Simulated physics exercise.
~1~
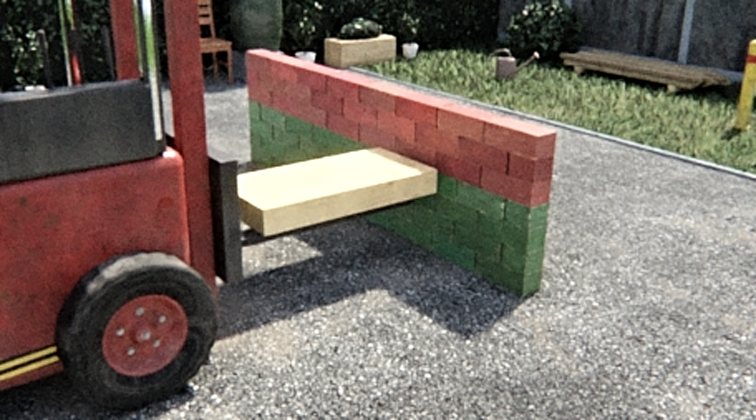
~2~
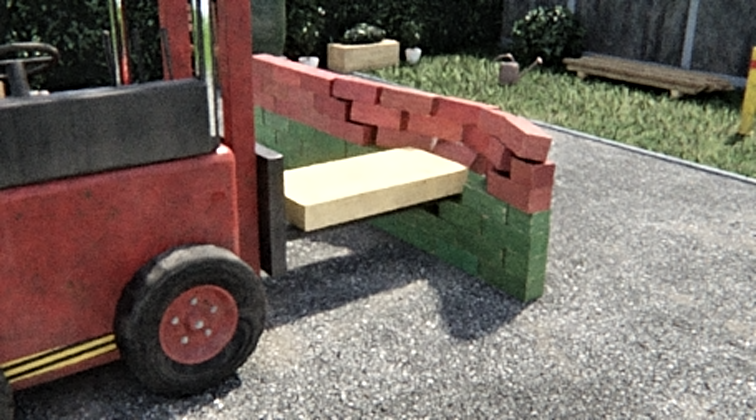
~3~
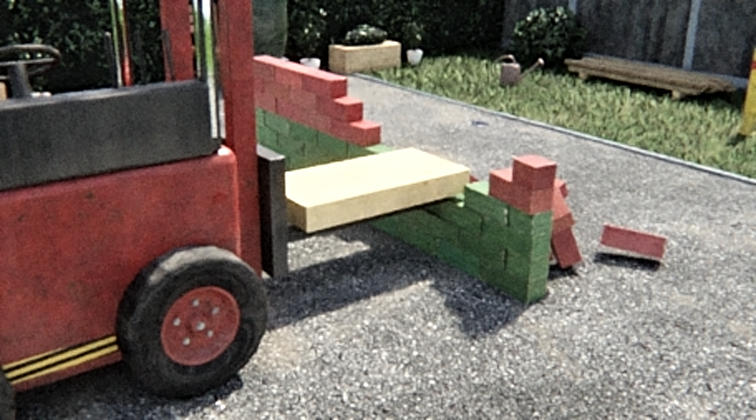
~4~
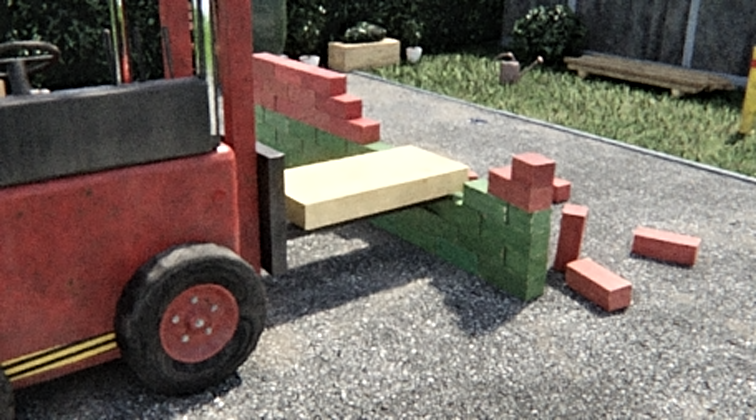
A red forklift pushes a pale slab into a brick-like wall, toppling mostly red blocks.
